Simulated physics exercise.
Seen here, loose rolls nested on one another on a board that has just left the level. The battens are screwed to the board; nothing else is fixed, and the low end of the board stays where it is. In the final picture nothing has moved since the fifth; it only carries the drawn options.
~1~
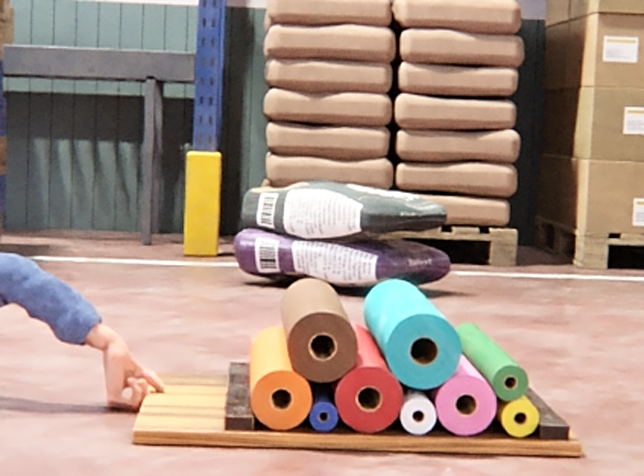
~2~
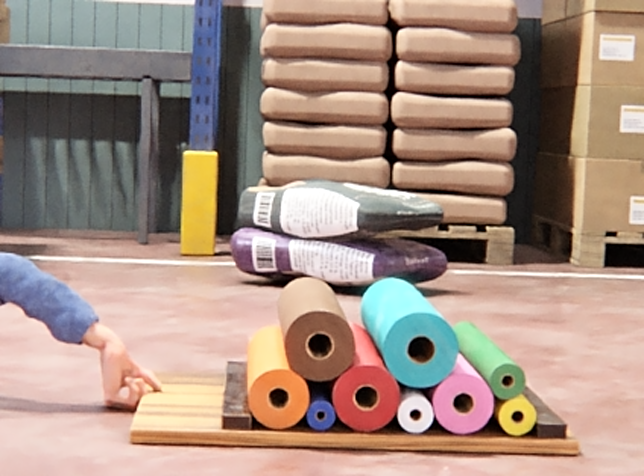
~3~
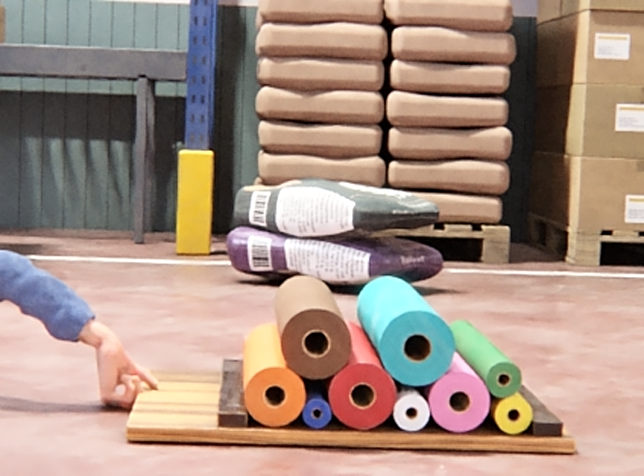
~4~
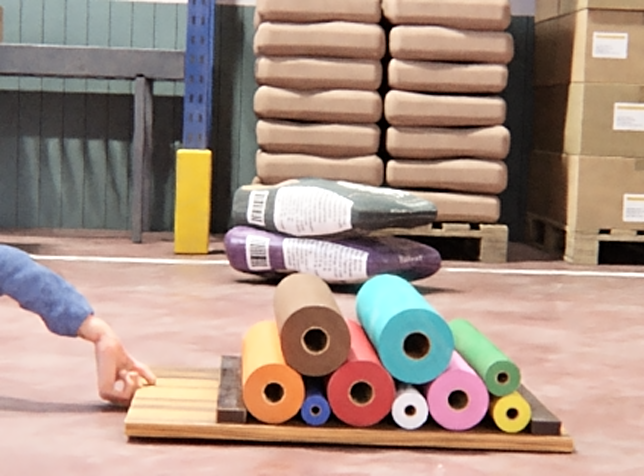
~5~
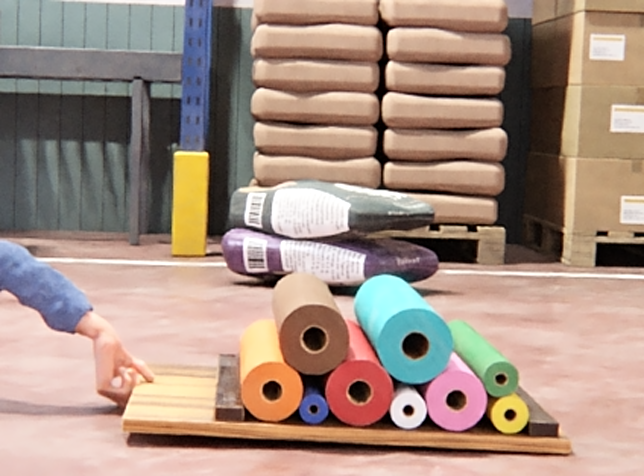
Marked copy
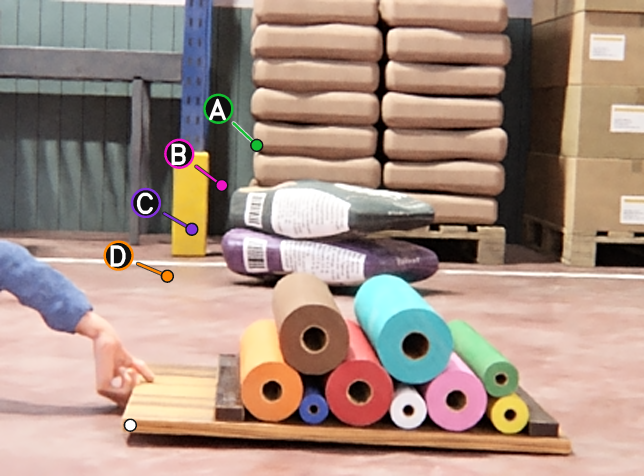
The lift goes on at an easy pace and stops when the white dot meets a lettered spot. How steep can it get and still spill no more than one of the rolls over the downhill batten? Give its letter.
Lift it to B and no more.
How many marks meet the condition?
The number is three.
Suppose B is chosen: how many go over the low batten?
With B, one.
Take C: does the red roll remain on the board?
Yes.
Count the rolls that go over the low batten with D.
At D the number is one.
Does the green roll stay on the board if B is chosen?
The green roll: No.
On the copy, A at (257, 145); B at (222, 185); C at (192, 229); D at (167, 276); the white dot at (130, 425).
On B. First, board at 19°.
Then, board at 35°.
Finally, board at 35°, one over the low batten (green).
By contrast, A six over the low batten; C one over the low batten (green); D one over the low batten (green).
